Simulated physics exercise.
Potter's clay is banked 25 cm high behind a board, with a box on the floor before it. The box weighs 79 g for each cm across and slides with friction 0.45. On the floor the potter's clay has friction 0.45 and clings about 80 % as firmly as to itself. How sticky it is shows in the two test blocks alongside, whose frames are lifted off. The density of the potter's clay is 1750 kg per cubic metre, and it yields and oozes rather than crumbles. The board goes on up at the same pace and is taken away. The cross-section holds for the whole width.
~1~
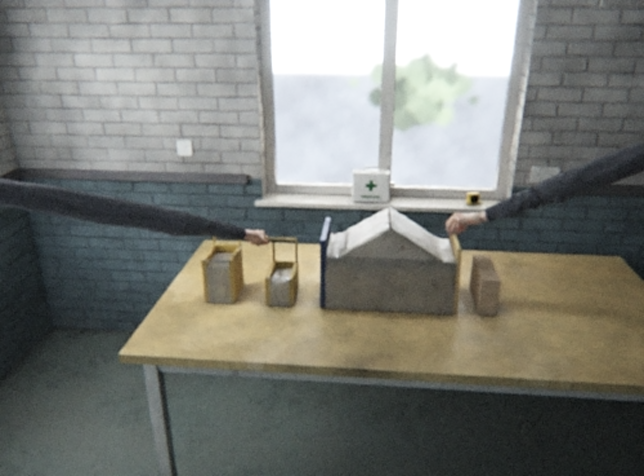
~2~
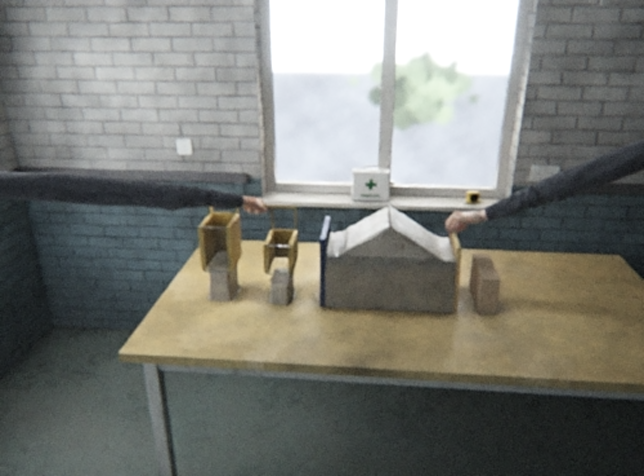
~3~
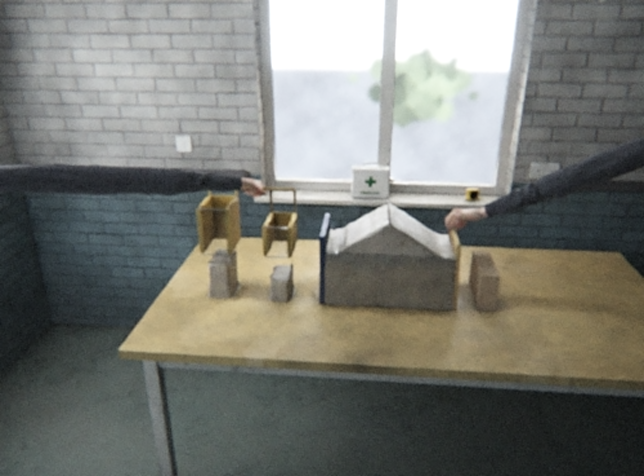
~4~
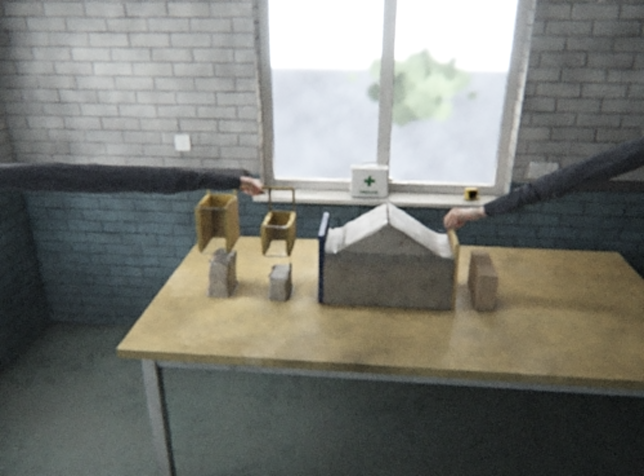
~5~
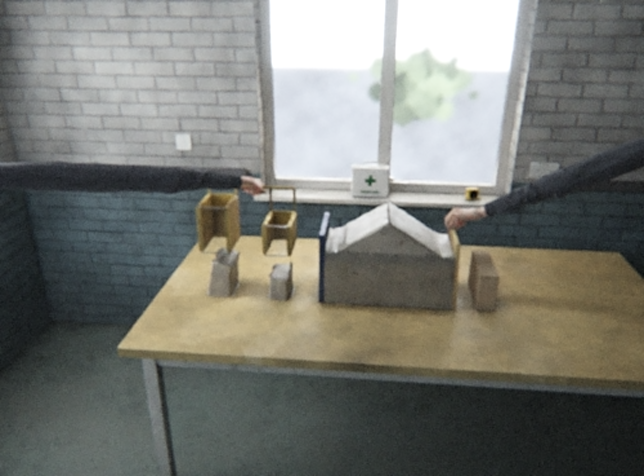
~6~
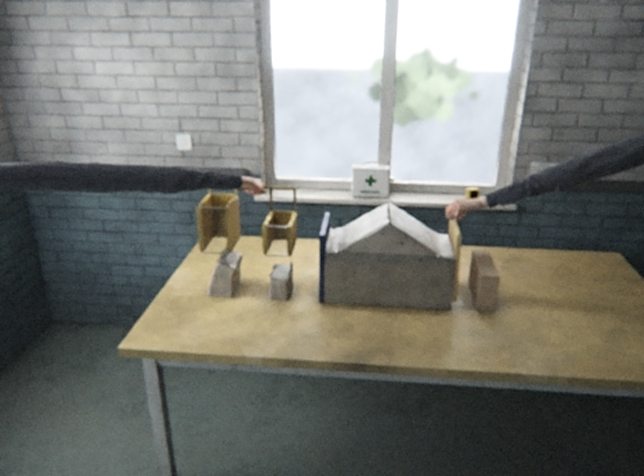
The clip shows a hand at left lifting two open wooden moulds off two small grey blocks, which stay standing on a table, before a hand at right slightly raises a board beside a large, peaked grey mass.
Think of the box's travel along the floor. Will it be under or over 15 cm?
The result is under 15 cm.
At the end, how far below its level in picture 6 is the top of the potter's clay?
Roughly 8.5 cm.
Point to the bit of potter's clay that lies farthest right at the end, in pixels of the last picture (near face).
Near (486, 304).
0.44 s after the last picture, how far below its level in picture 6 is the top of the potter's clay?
Roughly 2.0 cm.
Then, 0.20 s after the last picture, the box has not moved.
Then, 0.44 s after the last picture, the box has not moved.
Then, 0.69 s after the last picture, the box has been pushed 6 mm.
Then, 0.93 s after the last picture, the box has been pushed 4.0 cm.
Then, 1.05 s after the last picture, at the end, the box has been pushed 4.0 cm.
